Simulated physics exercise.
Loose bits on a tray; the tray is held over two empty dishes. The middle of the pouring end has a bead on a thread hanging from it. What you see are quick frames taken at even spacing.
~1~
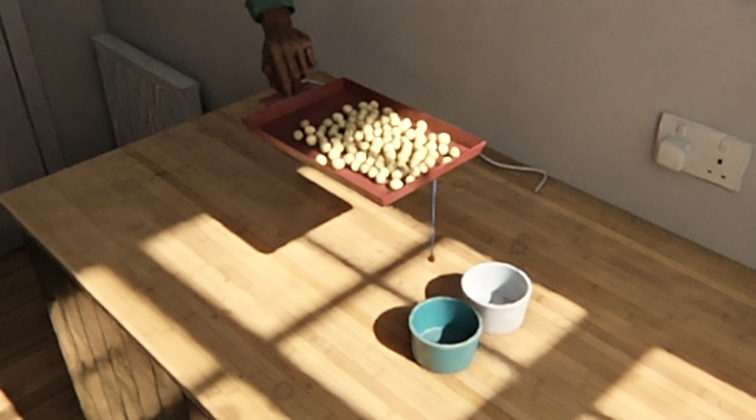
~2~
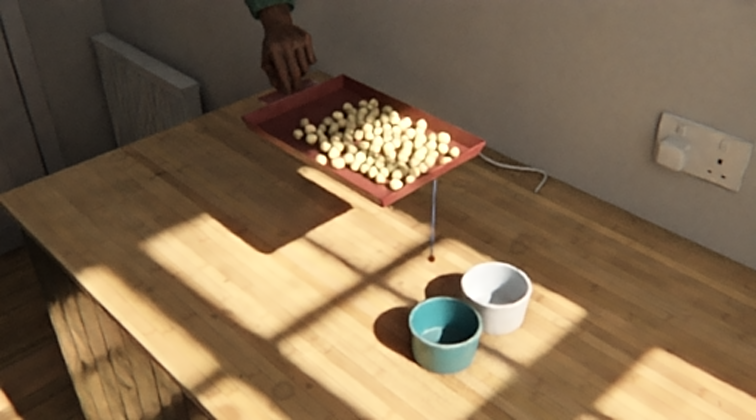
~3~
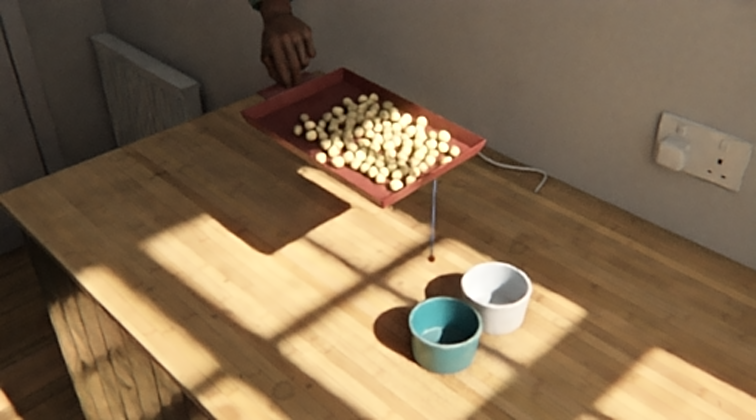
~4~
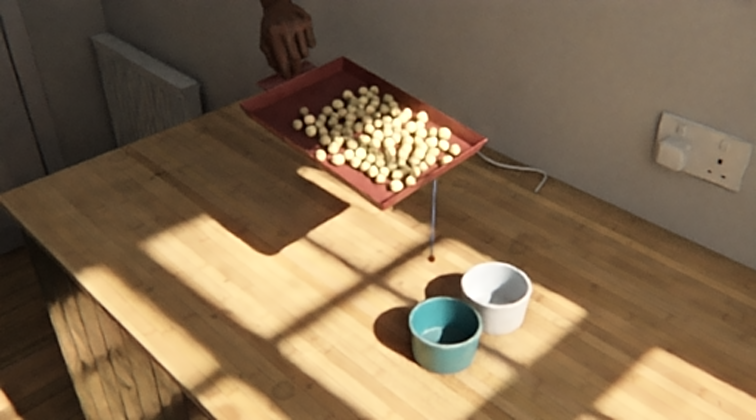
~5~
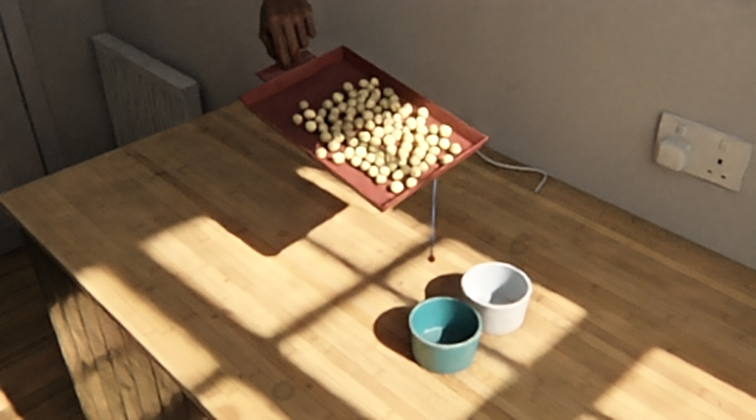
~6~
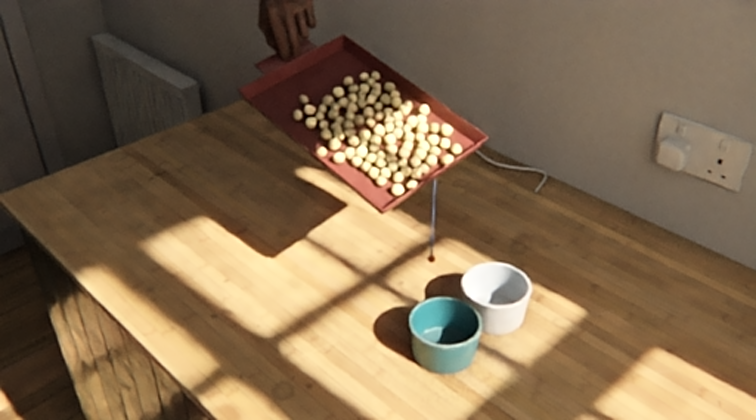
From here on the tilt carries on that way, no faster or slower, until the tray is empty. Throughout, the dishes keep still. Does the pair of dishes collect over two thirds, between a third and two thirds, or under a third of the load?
The pair collects under a third.
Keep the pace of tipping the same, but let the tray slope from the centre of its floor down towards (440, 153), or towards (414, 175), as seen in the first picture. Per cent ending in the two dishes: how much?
20 % and 60 %, roughly.
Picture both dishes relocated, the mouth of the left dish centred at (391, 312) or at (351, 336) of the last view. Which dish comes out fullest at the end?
In turn: The left dish; right.
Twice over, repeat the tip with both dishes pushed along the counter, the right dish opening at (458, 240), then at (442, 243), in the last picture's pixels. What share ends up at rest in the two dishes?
The first position comes out at 0 per cent, the other at 0 per cent.
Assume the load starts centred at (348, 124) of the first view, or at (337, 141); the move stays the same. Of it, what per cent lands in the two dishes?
Some 10 and then some 20 per cent.
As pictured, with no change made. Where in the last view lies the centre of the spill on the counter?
Roughly at (382, 341).
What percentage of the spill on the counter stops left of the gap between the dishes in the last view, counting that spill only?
That would be roughly 100 per cent.
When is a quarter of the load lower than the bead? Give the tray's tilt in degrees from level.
Around 85°, give or take.
Soon, tray tipped steeply; all on the tray.
A while on, tray tipped right over; a small part on the tray; a small part in the left dish; about two thirds outside both; about a quarter in the air.
Towards the end, tray tipped past a quarter turn; a small part in the left dish; nearly all outside both.
Finally, tray tipped past a quarter turn; a small part in the left dish; none in the right dish; nearly all outside both.
